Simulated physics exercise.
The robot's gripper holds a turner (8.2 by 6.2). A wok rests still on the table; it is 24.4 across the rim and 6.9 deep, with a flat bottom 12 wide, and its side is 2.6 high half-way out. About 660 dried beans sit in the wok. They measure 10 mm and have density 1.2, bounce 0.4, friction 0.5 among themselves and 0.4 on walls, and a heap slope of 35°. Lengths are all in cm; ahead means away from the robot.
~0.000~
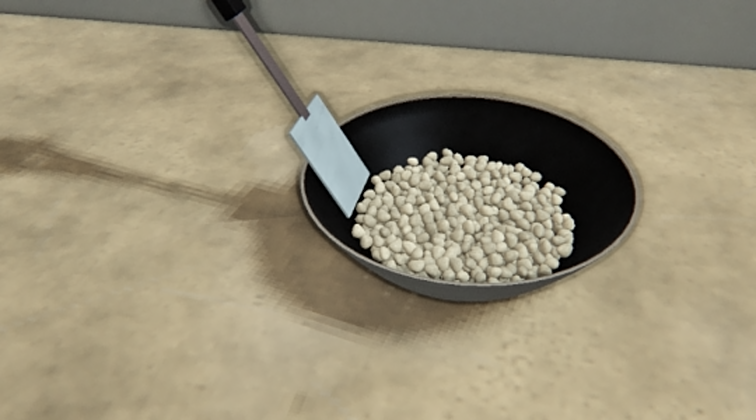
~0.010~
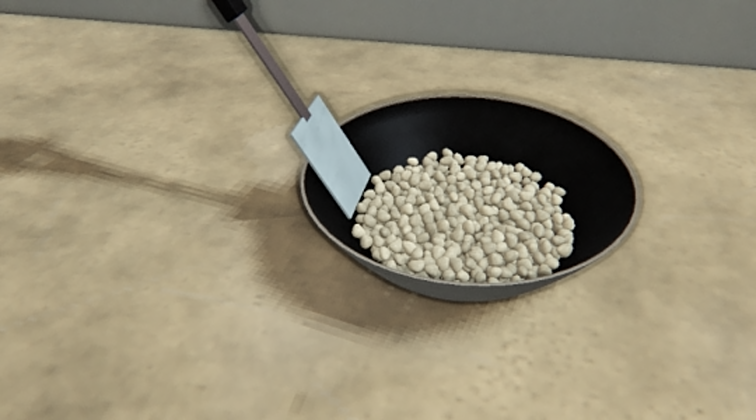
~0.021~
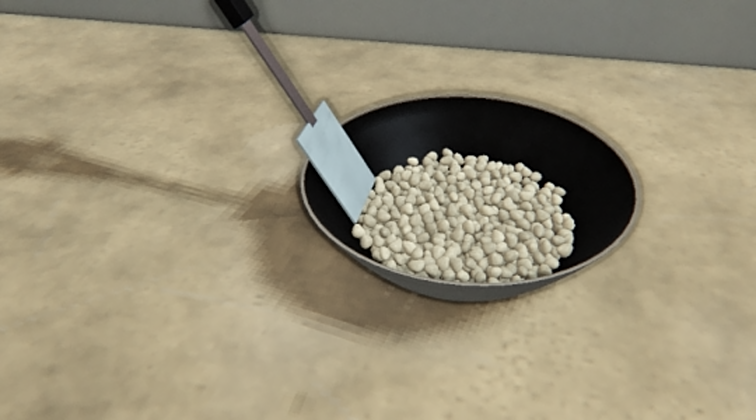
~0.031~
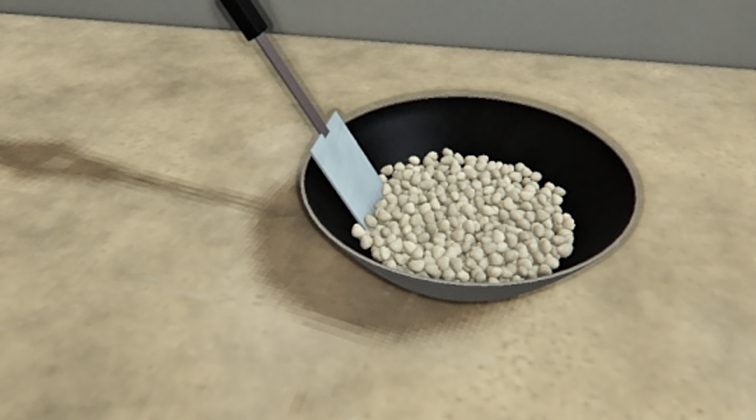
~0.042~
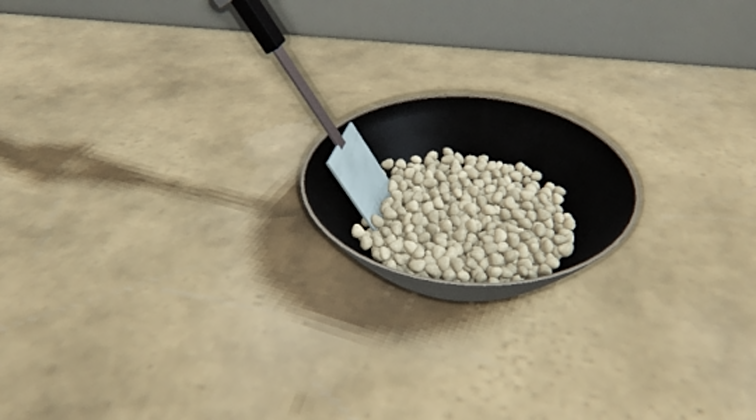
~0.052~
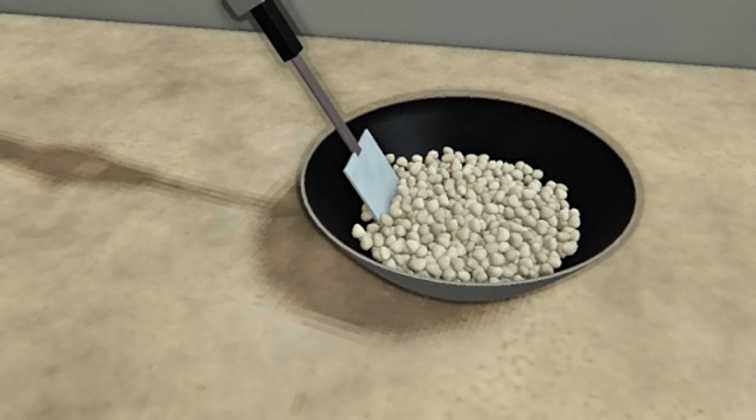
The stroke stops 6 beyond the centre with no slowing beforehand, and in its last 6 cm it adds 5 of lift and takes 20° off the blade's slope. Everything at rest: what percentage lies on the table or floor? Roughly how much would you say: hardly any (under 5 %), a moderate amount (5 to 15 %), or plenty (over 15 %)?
I'd say plenty.
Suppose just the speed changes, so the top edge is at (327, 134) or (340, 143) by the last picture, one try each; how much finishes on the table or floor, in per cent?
Try one roughly 5 per cent; try two roughly 15 per cent.
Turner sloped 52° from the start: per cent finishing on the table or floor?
It would come to roughly 20 percent.
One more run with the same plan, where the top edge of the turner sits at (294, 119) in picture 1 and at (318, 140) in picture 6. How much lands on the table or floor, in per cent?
Off the vessel, on the table or floor: Some 5 percent.
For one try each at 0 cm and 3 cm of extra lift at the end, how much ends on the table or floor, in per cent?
First try about 10 %, second try about 20 %.
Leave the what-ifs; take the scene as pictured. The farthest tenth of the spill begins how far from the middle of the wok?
That's near 50 cm.
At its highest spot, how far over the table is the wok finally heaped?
It reaches roughly 7.0 cm.
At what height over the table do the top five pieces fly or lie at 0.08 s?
About 6 cm.
After 0.08 s, sloping 60°, highest piece 6 above the table; 660 in the wok.
After 0.10 s, sloping 54°, highest piece 8 above the table; 660 in the wok.
After 0.32 s, sloping 40°, highest piece 16 above the table; 526 in the wok, 31 on the table or floor, 103 on the blade or in flight.
After 1.37 s, sloping 40°, highest piece 8 above the table; 526 in the wok, 134 on the table or floor.
At rest, 526 in the wok, 134 on the table or floor. That is 20 % on the table or floor.
